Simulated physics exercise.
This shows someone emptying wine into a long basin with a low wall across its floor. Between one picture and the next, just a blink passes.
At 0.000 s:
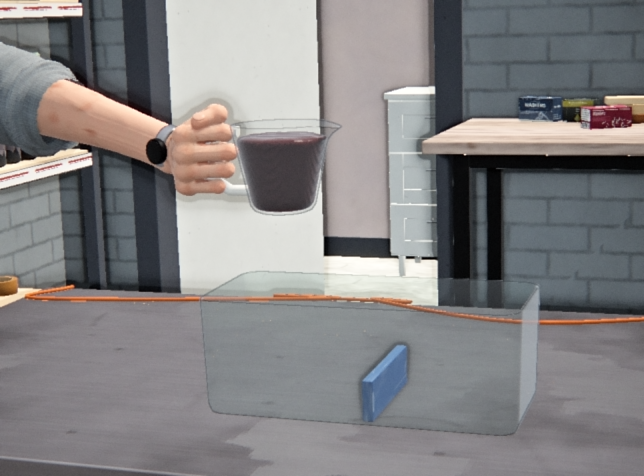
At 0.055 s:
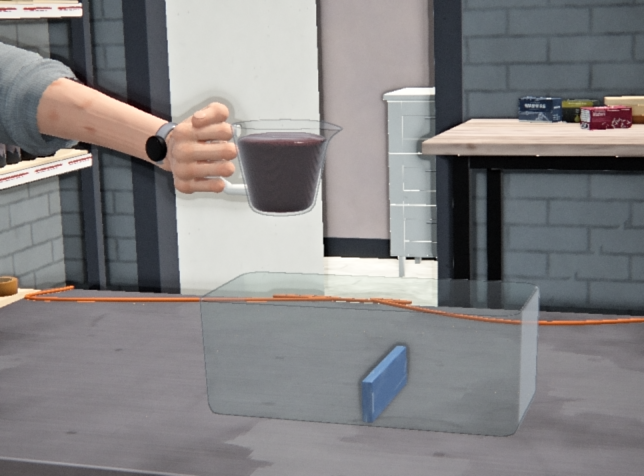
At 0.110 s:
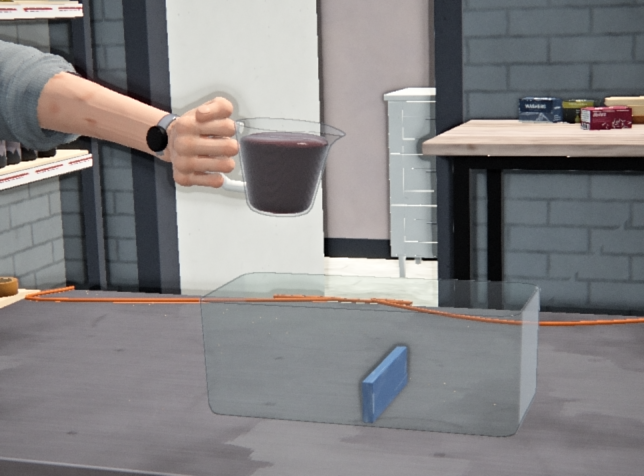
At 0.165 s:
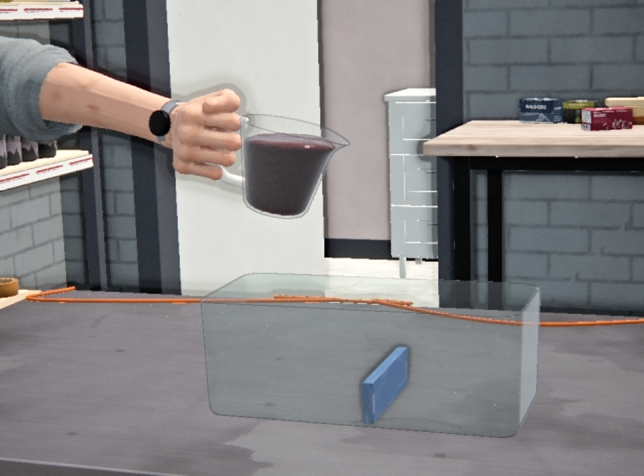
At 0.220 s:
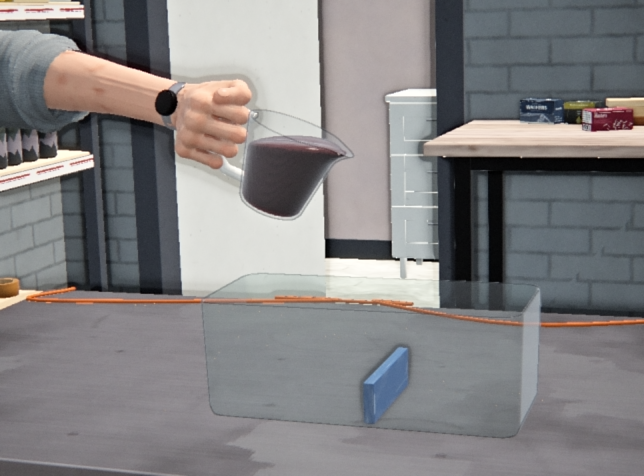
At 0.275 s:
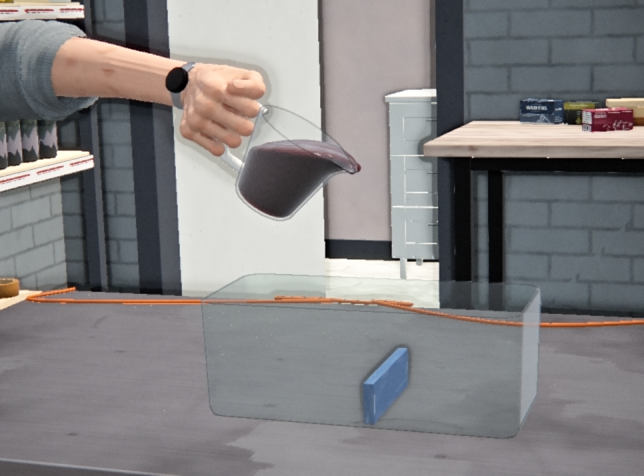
In the video, a hand holds a clear jug of dark liquid above a long transparent basin with a low blue wall inside, then tilts it steadily rightward until the liquid reaches the spout.
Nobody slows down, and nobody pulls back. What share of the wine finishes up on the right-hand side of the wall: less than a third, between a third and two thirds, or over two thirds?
The quantity right of the wall will come in at one third to two thirds.
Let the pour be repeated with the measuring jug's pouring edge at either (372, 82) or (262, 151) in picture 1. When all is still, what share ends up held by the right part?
The first start yields 90 per cent, the second 5 per cent.
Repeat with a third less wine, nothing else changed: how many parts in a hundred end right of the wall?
The share comes to roughly 30 per cent.
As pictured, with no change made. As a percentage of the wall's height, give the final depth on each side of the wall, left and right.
The left part 20 per cent, the right part 20.
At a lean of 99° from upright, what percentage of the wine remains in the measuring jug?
I'd reckon near 30 percent is still held at that tilt.
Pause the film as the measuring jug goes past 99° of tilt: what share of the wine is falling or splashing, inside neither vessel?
Around 30 %.
A moment on, the measuring jug is tipped on its side and 32 per cent is still to pour, 6 is left of the wall and 34 right of it.
Next, the measuring jug is tipped right over and 1 per cent is still to pour, 42 is left of the wall and 53 right of it.
Then the measuring jug is tipped right over and 0 per cent is still to pour, 46 is left of the wall and 53 right of it.
Later the measuring jug is tipped right over and 0 per cent is still to pour, 46 is left of the wall and 53 right of it.
At rest 46 per cent lies left of the wall, 53 right of it and 1 outside.
